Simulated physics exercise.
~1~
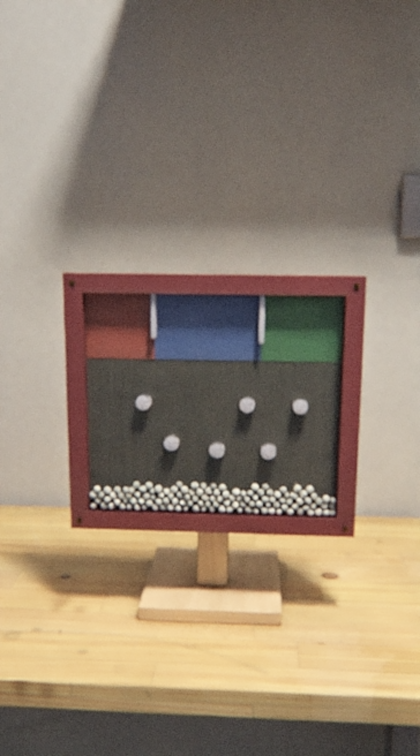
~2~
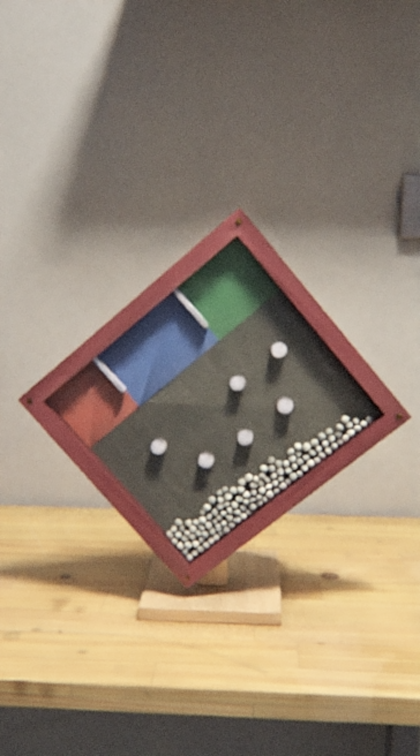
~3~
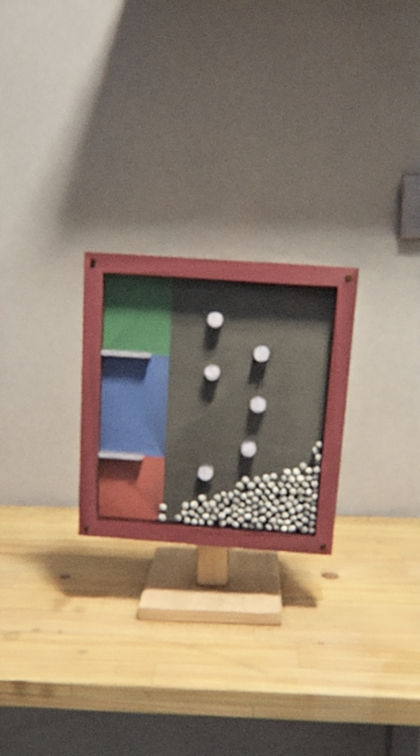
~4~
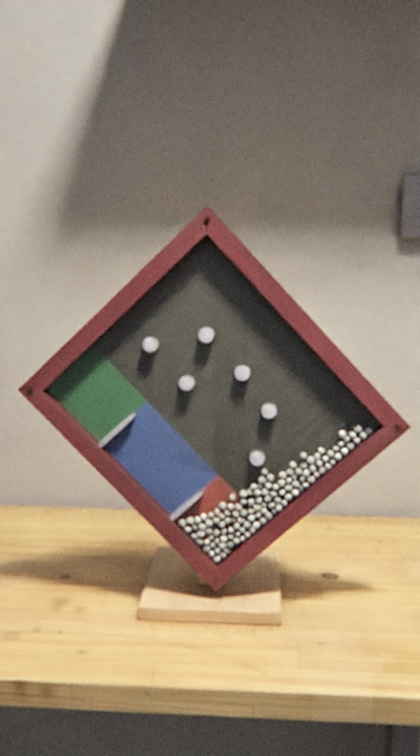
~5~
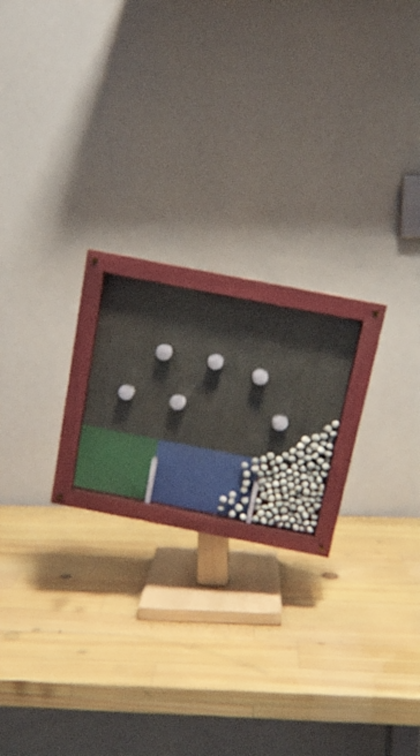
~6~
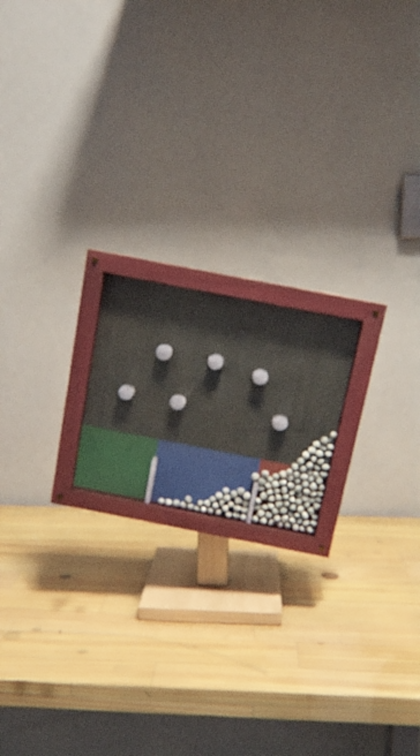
Red-framed box of small white balls turning anticlockwise until nearly upside down, the balls settling mostly in red, some in blue.
